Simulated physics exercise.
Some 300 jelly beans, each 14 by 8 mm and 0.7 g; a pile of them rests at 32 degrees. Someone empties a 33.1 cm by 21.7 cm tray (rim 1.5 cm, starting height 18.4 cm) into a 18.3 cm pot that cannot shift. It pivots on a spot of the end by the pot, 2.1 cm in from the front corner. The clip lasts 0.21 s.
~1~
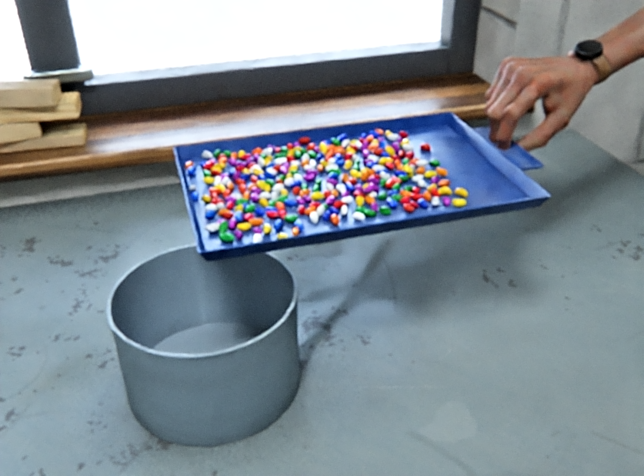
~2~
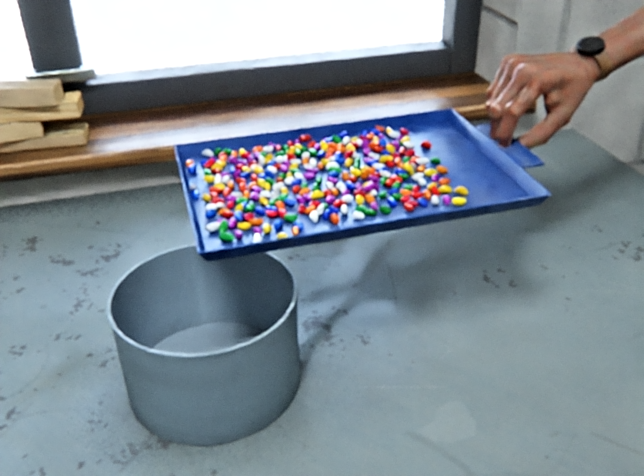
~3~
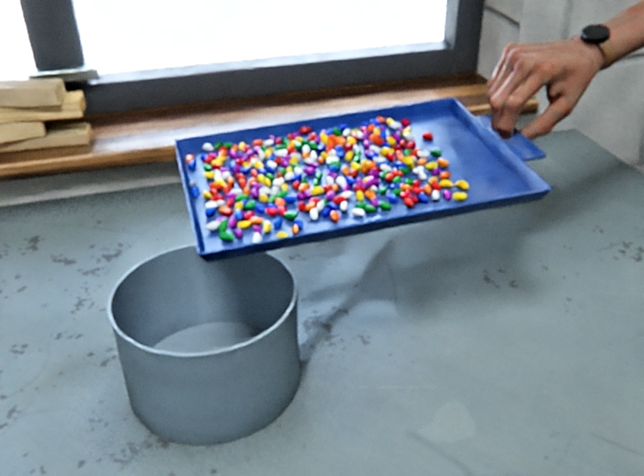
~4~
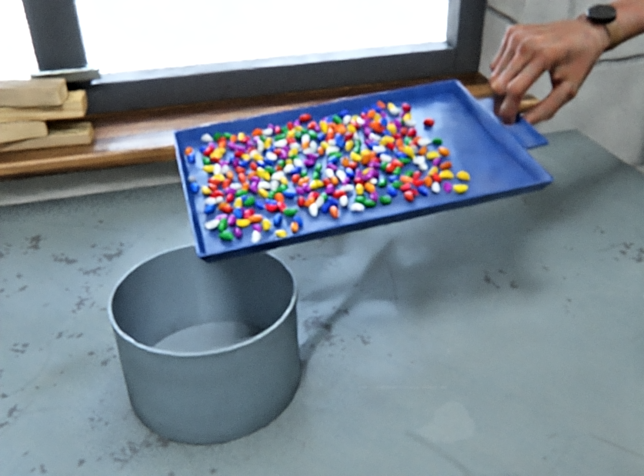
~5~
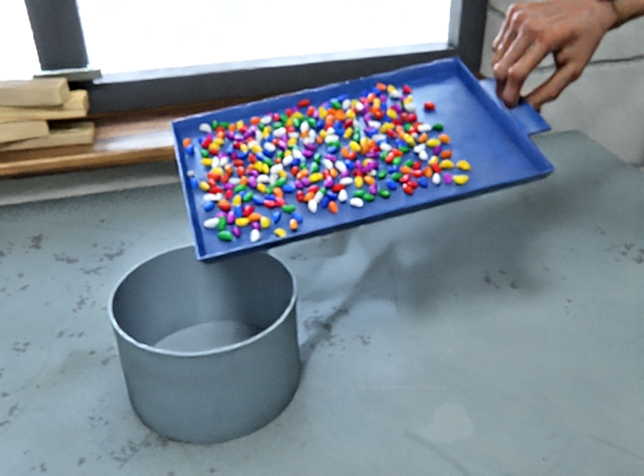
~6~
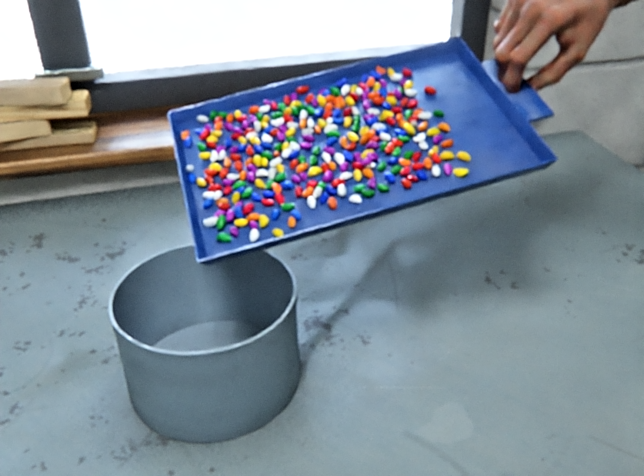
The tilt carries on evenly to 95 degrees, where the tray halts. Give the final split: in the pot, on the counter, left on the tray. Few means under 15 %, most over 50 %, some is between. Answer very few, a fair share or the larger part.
Pot: A fair share, counter: The larger part, tray: Very few.
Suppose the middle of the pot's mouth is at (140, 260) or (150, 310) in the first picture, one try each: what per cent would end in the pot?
Some 0 and 40 per cent.
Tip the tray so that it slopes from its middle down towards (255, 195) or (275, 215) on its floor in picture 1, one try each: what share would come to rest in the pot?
Some 45 and 55 per cent.
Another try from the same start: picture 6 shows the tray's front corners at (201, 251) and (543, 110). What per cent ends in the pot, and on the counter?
Pot 50, counter 50.
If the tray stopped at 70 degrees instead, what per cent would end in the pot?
It would be near 40 per cent.
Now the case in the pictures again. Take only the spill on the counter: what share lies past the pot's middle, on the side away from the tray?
About 80 per cent.
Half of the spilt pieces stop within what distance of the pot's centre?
About 20 cm.
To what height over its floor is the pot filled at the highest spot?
Some 1.5 cm.
Then, 0.34 s after the last picture, tilt 55 degrees; the tray holds 100 %, the pot 0 %.
Then, 0.56 s after the last picture, tilt 80 degrees; the tray holds 15 %, the pot 20 %.
Then, 0.90 s after the last picture, tilt 95 degrees; the tray holds 0 %, the pot 40 %.
In the end, pot 40 %, counter 60 %, tray 0 %.
